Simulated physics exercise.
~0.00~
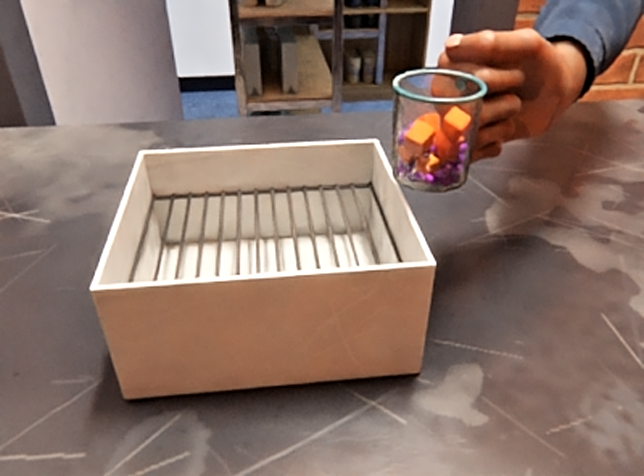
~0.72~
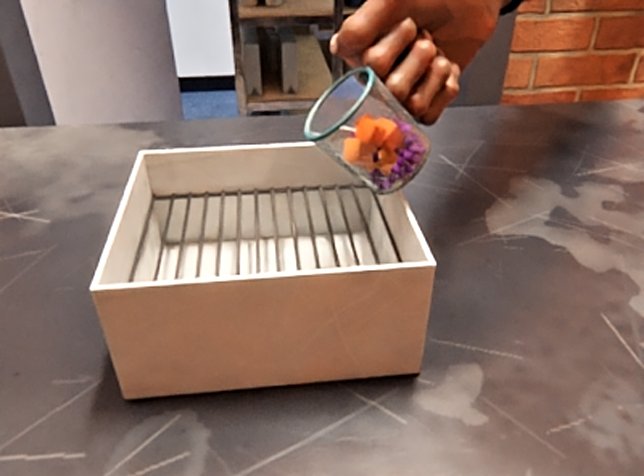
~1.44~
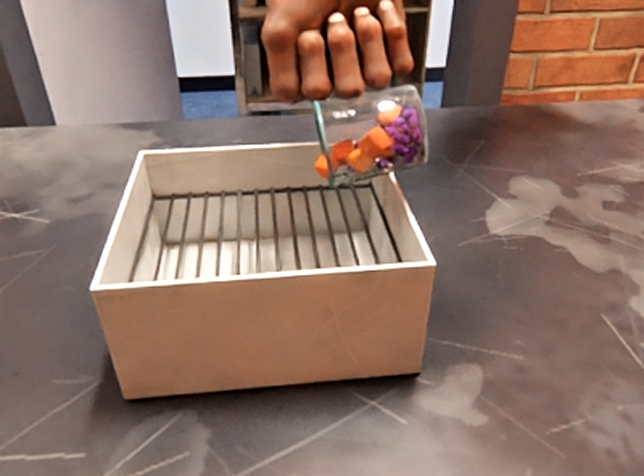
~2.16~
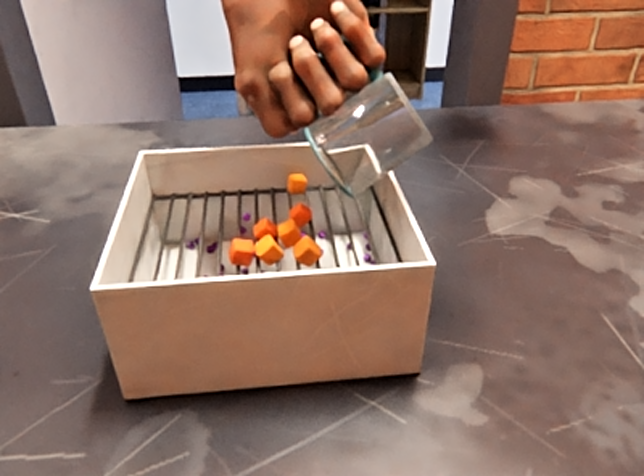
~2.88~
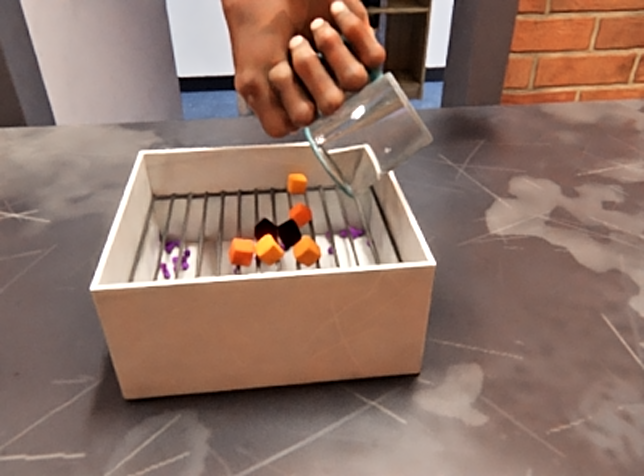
The clip opens with a hand holding a clear cup of orange and purple pieces beyond the right side of a pale, open box with a wire rack across it. The hand carries the cup left and begins to tilt it toward the box. It tips the cup onto its side, and the pieces slide toward the rim. The cup then tilts further and empties, spilling the mix over the wires. At the end, the orange cubes sit caught on the rack, a couple looking dark, while the small purple pieces lie scattered beneath it.
